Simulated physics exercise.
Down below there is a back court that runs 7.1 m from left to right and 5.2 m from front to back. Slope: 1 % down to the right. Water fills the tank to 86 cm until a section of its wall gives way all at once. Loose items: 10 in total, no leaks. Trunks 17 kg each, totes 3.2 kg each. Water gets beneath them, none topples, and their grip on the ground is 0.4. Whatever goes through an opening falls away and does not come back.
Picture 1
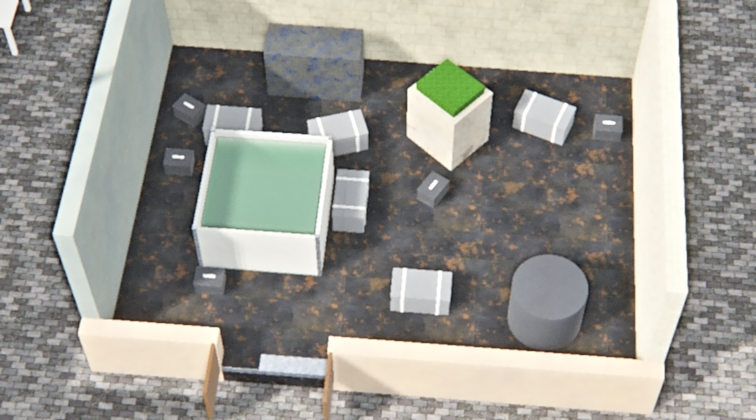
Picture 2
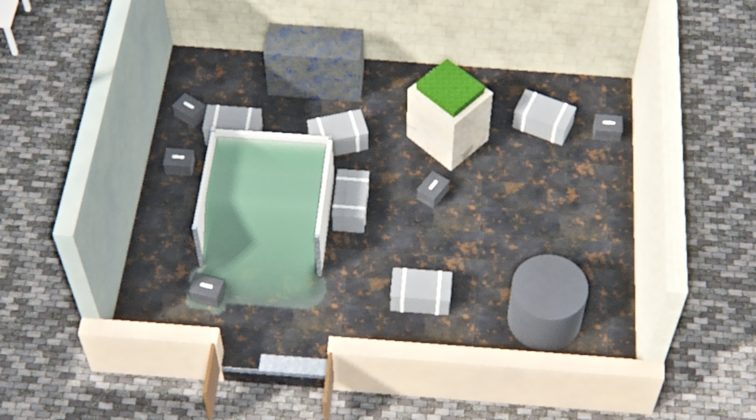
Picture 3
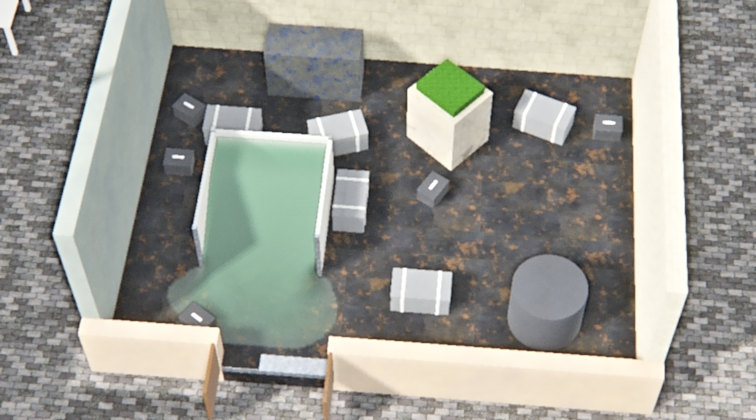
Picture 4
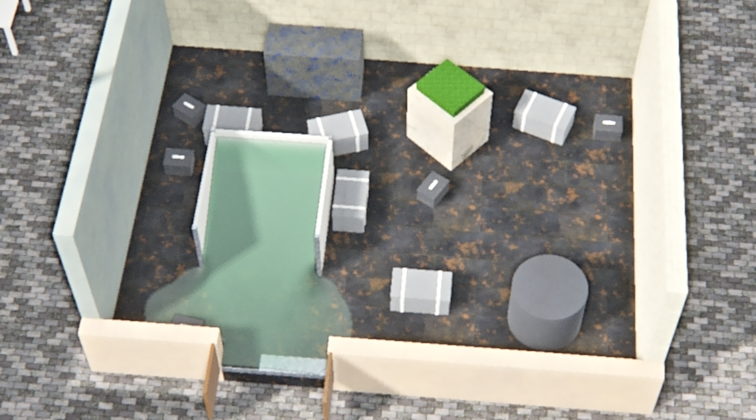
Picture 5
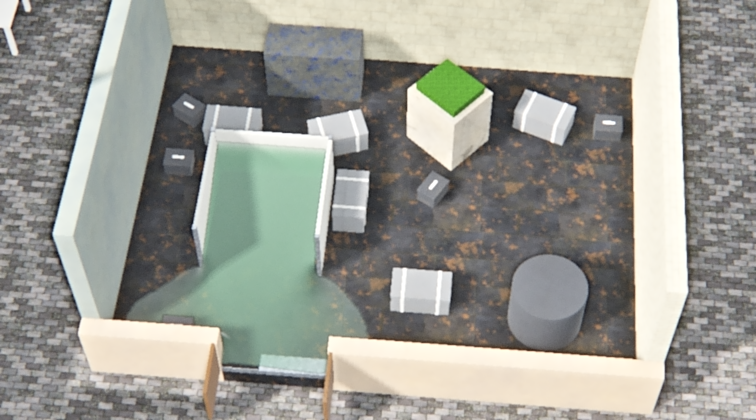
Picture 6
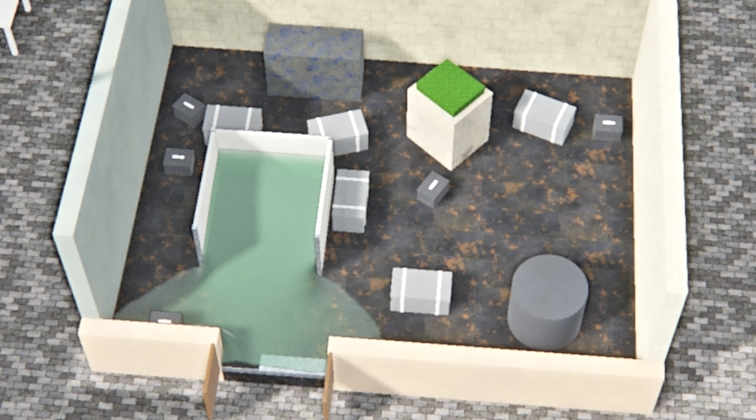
At first, green water fills a white-walled tank in a courtyard scattered with grey trunks and small dark boxes. Then the tank's front side is gone and the water spreads forward over the floor to the doorway, pushing one box toward the front wall, where it drifts slightly left; the others stay put.
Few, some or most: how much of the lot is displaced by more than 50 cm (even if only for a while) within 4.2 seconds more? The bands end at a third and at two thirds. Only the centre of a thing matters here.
That comes to one to two thirds.
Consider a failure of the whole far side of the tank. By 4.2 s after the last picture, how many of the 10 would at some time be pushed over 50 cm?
The answer then is 7.
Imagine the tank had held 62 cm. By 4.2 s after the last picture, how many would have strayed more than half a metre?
Then it comes to 4.
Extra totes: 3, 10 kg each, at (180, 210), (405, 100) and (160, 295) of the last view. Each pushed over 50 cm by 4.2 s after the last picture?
Order as listed: Beyond half a metre / inside half a metre / beyond half a metre.
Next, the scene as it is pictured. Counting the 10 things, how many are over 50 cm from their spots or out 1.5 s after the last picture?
By that time the total stands at 1.
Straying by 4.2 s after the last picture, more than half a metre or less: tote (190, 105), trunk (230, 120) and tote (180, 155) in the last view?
In that order: Past it, past it, over.
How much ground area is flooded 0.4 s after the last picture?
Some 7.5 m2 of it.
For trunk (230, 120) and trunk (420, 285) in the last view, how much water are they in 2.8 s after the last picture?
4 and 1 cm.
Then, 0.4 s after the last picture 1 of 10 are over 50 cm from their spots; 1 afloat.
Then, 1.5 s after the last picture 1 of 10 are over 50 cm from their spots; 2 afloat.
Then, 2.8 s after the last picture 4 of 10 are over 50 cm from their spots; 3 afloat.
Then, 4.2 s after the last picture 4 of 10 are over 50 cm from their spots, and 4 have been at some point; 3 afloat.
